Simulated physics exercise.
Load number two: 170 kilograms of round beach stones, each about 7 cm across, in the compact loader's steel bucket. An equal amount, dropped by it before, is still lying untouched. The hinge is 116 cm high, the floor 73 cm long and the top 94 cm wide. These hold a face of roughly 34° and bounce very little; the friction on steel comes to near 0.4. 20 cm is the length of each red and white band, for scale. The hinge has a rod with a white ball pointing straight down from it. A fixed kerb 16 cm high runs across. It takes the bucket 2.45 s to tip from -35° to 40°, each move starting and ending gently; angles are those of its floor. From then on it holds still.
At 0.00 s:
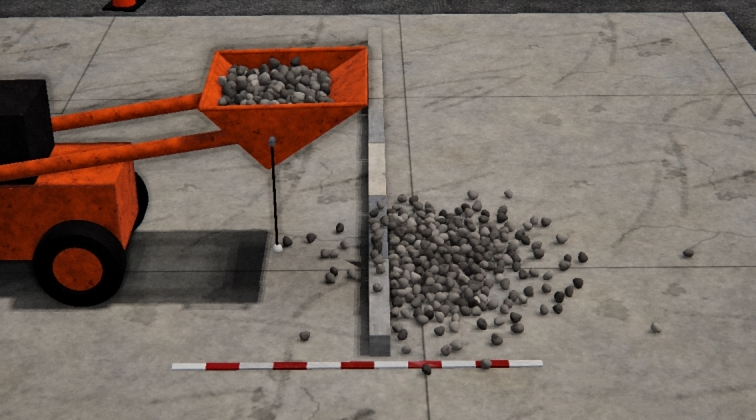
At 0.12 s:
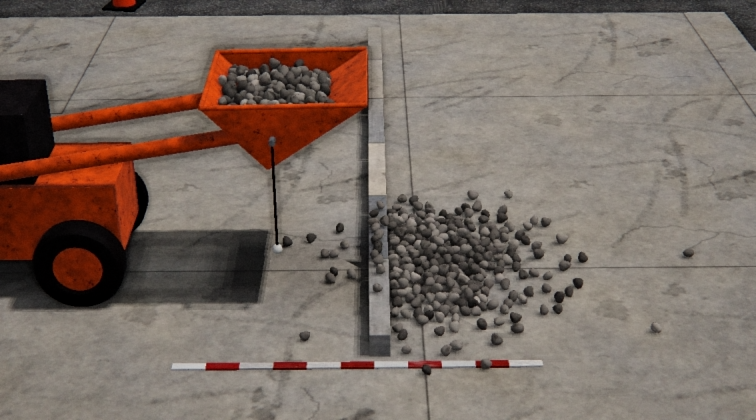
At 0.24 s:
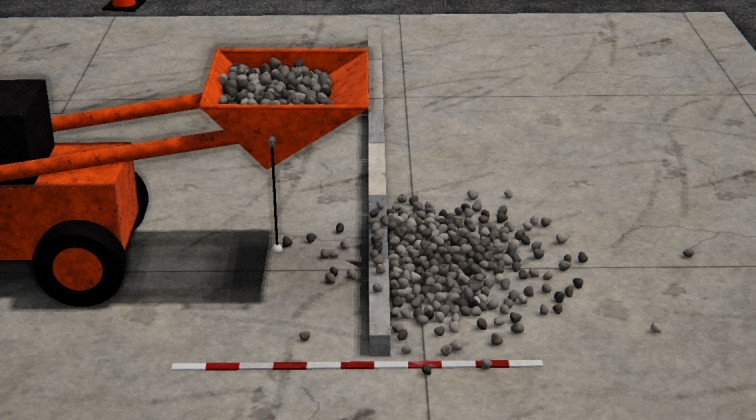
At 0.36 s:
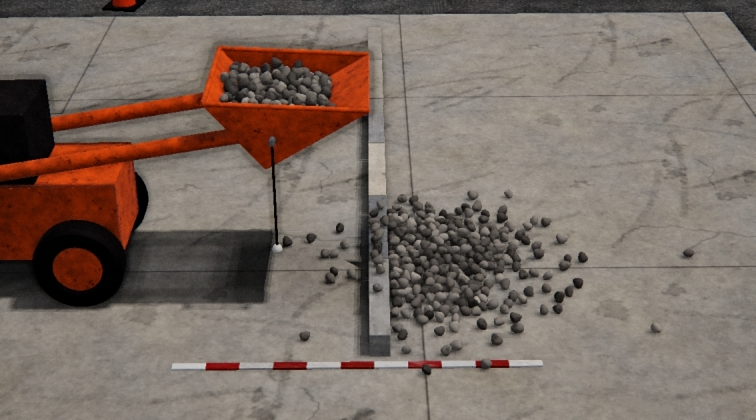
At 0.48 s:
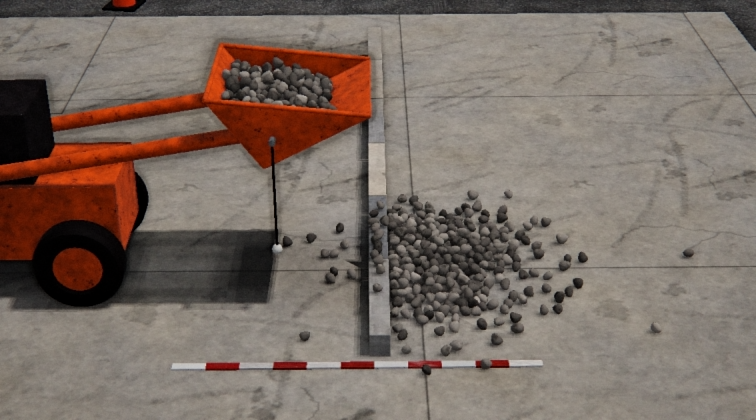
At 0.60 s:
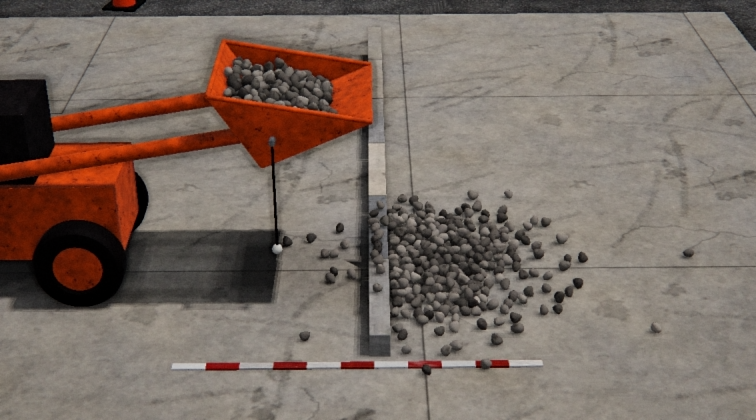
The orange steel bucket of a compact loader at the left, filled with grey stones, tilts slowly and slightly, its right-hand lip dipping a little while the stones ride along with it. Seen from a raised, unmoving side view, the place is a pale slab floor with a light kerb and a red-and-white striped bar. Right of centre, a heap of similar stones lies still, mostly beyond the kerb.
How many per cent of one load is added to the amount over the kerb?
About 81 per cent of a load.
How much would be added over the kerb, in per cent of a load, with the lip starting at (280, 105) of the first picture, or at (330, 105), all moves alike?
0 % and 25 %.
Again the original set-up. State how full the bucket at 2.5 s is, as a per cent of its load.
It still holds about 0 per cent.
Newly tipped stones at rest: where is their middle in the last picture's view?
Middle: Approx. (417, 251) px.
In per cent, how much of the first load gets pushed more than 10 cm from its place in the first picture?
Close to 10 in a hundred of them.
After 1.8 s the floor is at 28°; in per cent of one load, 86 in the bucket, 20 on this side of the kerb, 94 over the kerb; the foremost stones are at (596, 271).
After 2.5 s the floor is at 40°; in per cent of one load, 0 in the bucket, 40 on this side of the kerb, 160 over the kerb; the foremost stones are at (596, 271).
After 2.9 s the floor is at 40°; in per cent of one load, 0 in the bucket, 26 on this side of the kerb, 174 over the kerb; the foremost stones are at (596, 271).
After 5.3 s the floor is at 40°; in per cent of one load, 0 in the bucket, 26 on this side of the kerb, 174 over the kerb; the foremost stones are at (596, 271). Net gain over the kerb, 81.
